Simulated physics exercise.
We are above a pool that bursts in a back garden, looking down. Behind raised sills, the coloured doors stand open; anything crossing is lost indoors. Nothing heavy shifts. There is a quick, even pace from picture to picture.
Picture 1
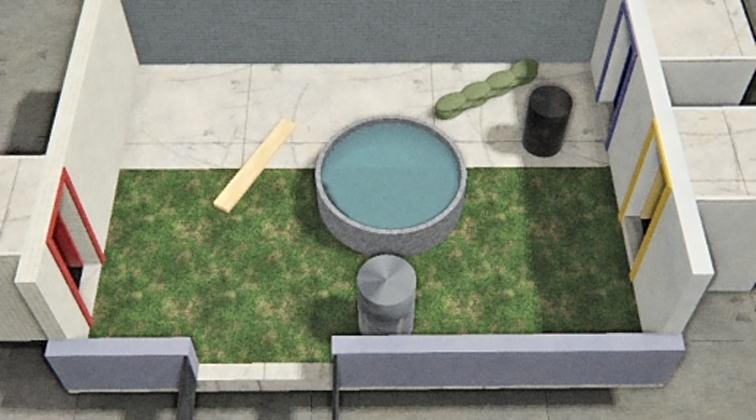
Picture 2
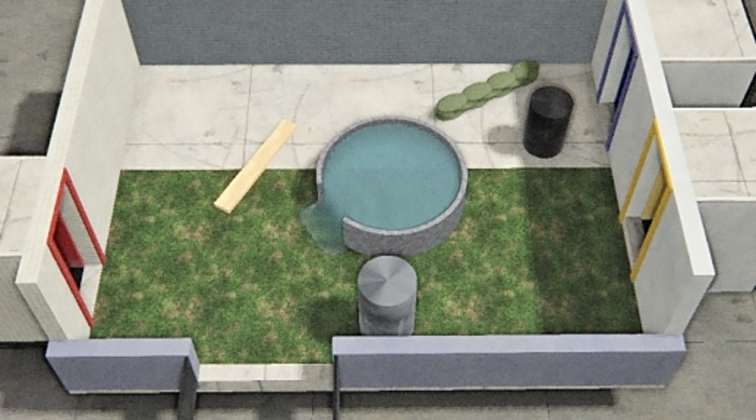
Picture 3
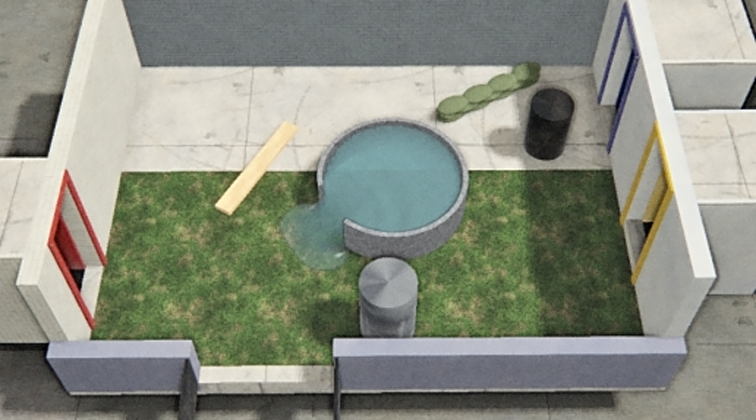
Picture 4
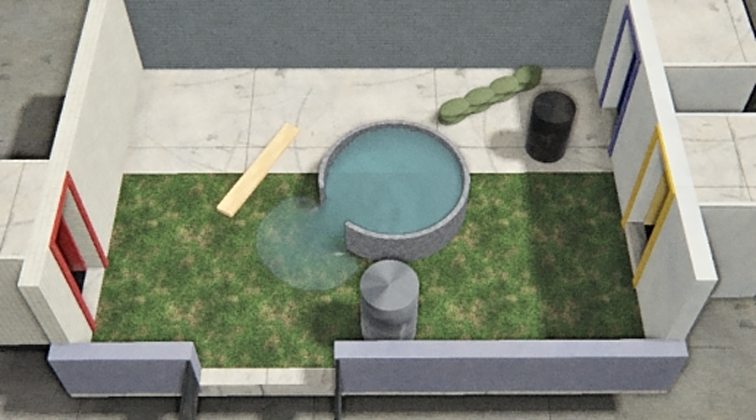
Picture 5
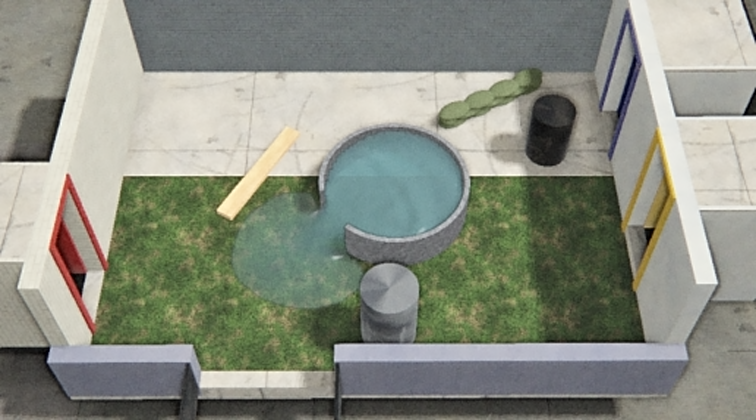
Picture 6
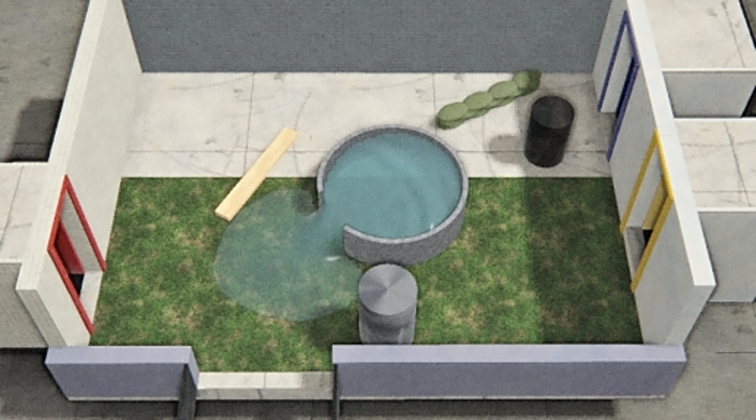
Water in the round grey pool sat still, then poured out through a gap in its lower left wall and spread steadily across the grass to the left in a widening, see-through puddle.
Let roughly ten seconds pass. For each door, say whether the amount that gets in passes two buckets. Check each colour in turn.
At the end, the blue door receives no more than two buckets. The red door receives more than two buckets. The yellow door receives no more than two buckets.
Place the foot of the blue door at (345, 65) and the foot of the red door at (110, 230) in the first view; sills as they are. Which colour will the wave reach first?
It would be the red one.
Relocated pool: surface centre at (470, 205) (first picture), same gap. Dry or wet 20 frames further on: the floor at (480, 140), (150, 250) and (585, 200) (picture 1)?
I'd call them still dry, watered and still dry, in the order asked.
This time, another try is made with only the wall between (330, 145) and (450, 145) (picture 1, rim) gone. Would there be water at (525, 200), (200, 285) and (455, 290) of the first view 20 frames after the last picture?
As listed: Wet, clear, clear.
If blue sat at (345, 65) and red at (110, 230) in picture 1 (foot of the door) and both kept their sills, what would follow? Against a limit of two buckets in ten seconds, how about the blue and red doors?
I'd say the blue door remains short of it and the red door beats the mark.
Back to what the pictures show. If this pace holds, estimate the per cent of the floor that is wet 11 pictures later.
Estimate: Near 30 %.
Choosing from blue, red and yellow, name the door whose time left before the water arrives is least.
From the pictures, my answer is the red one.
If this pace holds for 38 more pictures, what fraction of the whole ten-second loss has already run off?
Something close to 60 percent by that point.
A moment on, water covers 15 % of the floor; the blue door not reached, the red door not reached, the yellow door not reached.
Next, water covers 30 % of the floor; the blue door not reached, the red door wet at the sill, nothing in, the yellow door not reached.
Then, water covers 35 % of the floor; the blue door not reached, the red door over two buckets in, the yellow door not reached.
Later, water covers 45 % of the floor; the blue door not reached, the red door over two buckets in, the yellow door not reached.
In the end, water covers 60 % of the floor; the blue door not reached, the red door far over two buckets in, the yellow door not reached.
